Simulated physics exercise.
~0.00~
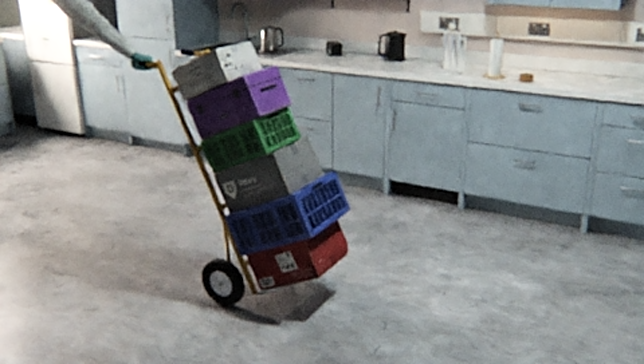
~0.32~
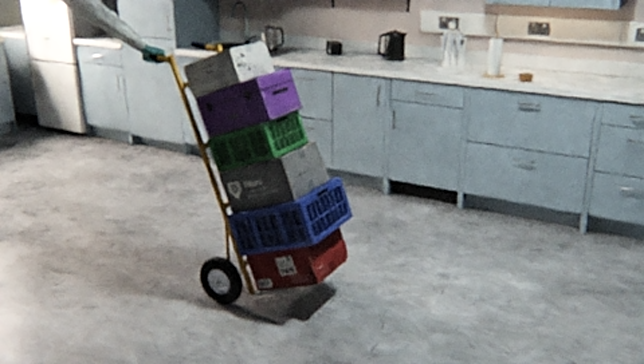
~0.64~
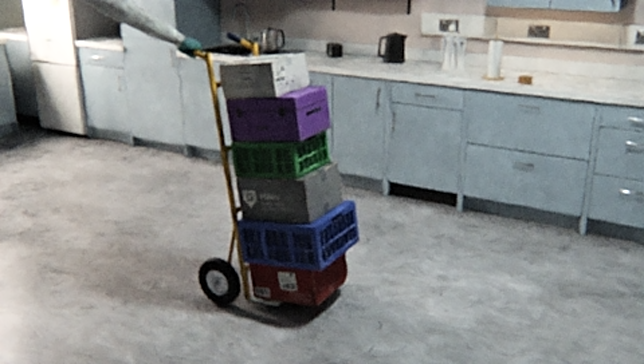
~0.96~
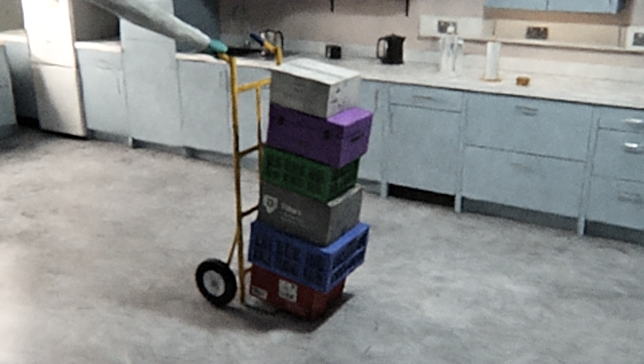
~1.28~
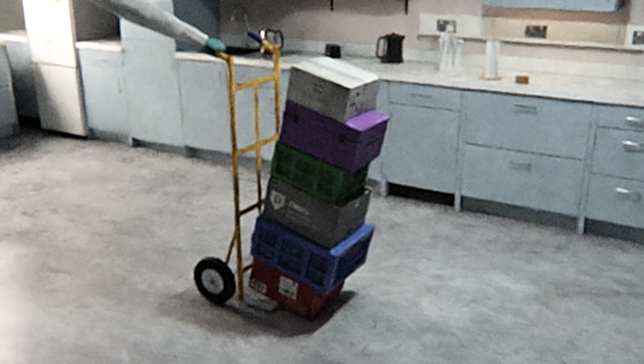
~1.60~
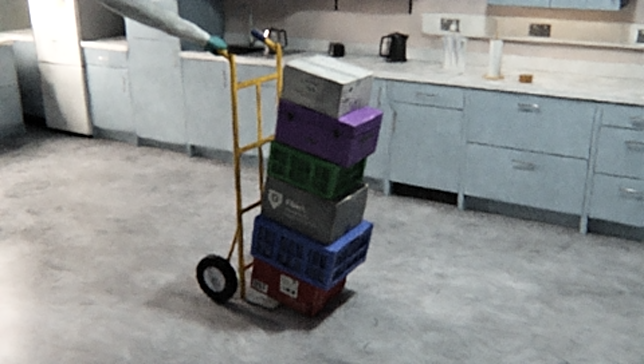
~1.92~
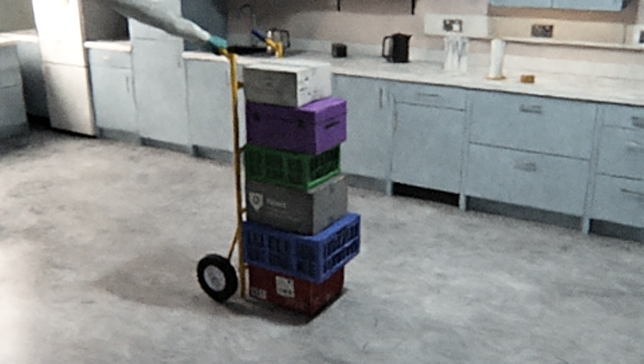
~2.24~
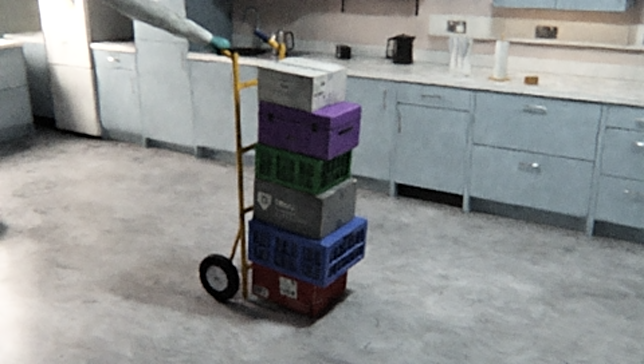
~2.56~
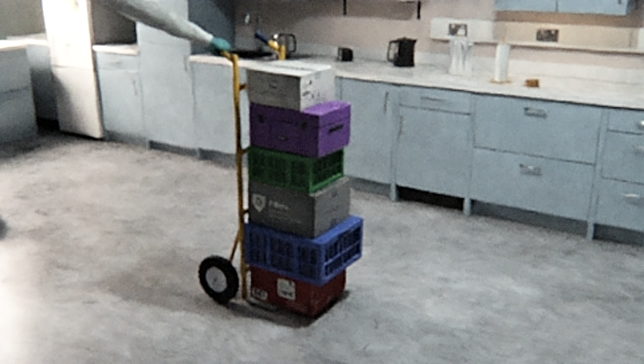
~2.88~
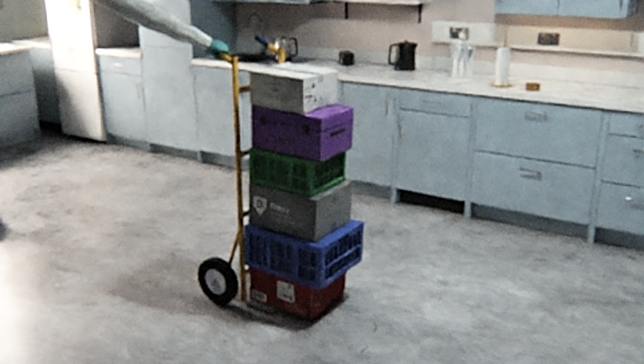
A gloved hand swinging a hand truck of six stacked crates and boxes upright, the pile rocking forward, then settling still standing.
